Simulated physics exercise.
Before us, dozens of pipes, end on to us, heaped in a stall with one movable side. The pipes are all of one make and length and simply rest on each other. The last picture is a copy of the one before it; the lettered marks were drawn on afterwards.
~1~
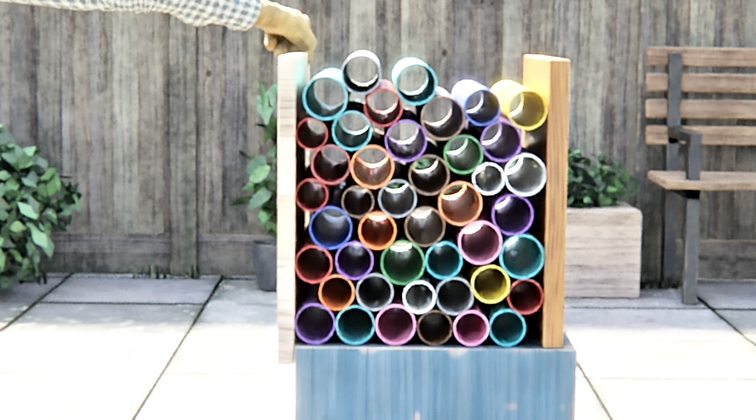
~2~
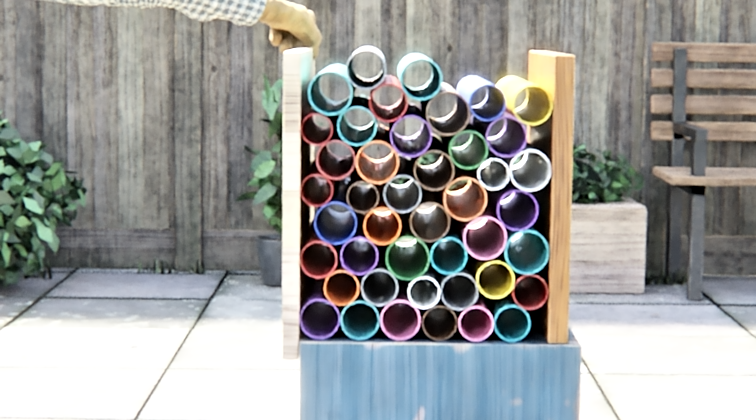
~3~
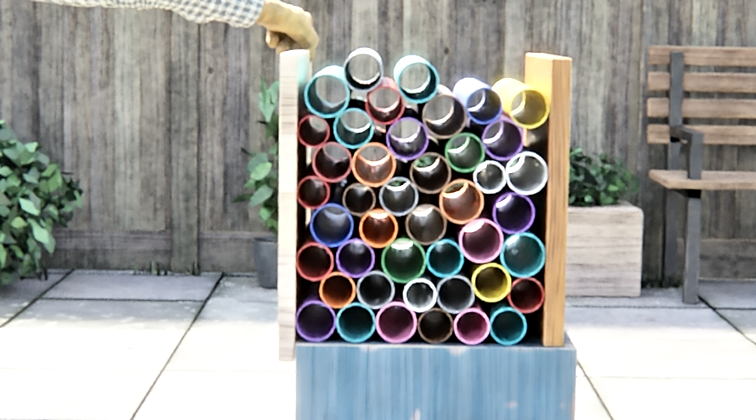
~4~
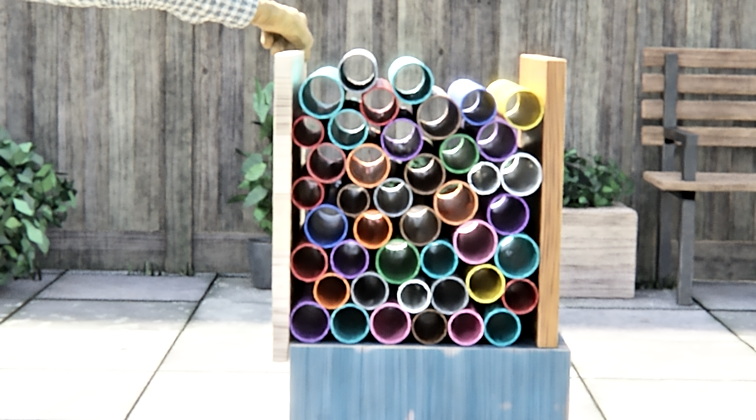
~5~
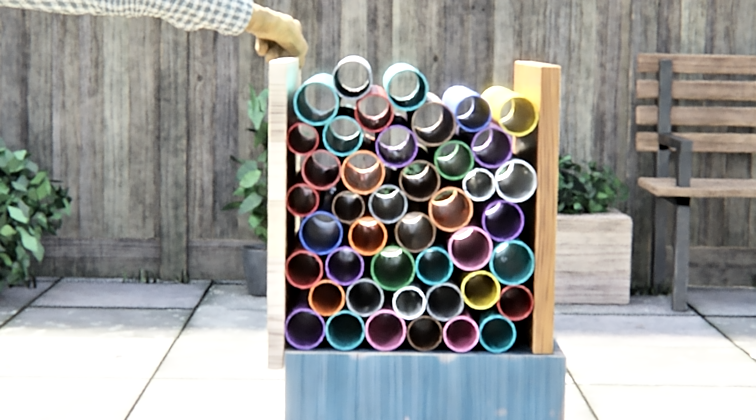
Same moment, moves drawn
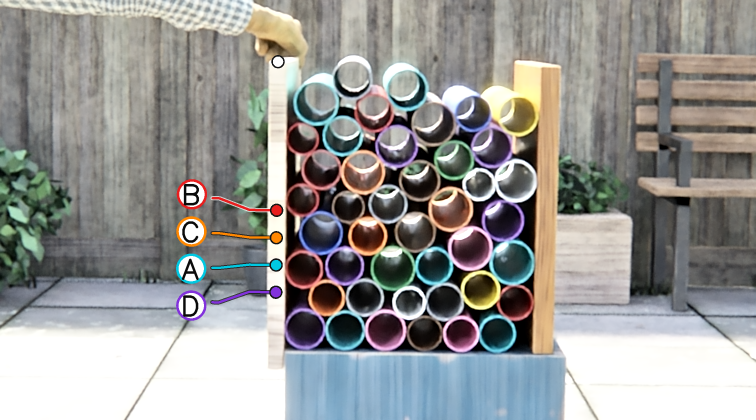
A gloved hand in a checked sleeve rests on top of the pale left side board and barely moves, while the view drifts slightly about. Dozens of open-ended pipes, ringed in turquoise, purple, red, orange and yellow, lie heaped between that board and a warmer wooden one, above a blue base. Seen end-on on a paved patio with a fence, shrubs and a bench behind, the heap shows no clear shifting.
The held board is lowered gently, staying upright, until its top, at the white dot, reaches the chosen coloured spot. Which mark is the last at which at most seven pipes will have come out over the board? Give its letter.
At most to B.
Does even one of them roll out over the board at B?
Yes, at B.
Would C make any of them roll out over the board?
Yes, at C.
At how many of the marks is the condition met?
One of the four.
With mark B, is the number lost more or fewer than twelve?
Fewer than twelve.
On the copy, A at (276, 265); B at (277, 210); C at (277, 238); D at (276, 292); the white dot at (278, 62).
On B. First, top of the board (286, 126).
Then, top of the board (285, 200).
Finally, top of the board (285, 210), three out over the board.
By contrast, A more than seven out over the board; C more than seven out over the board; D more than seven out over the board.
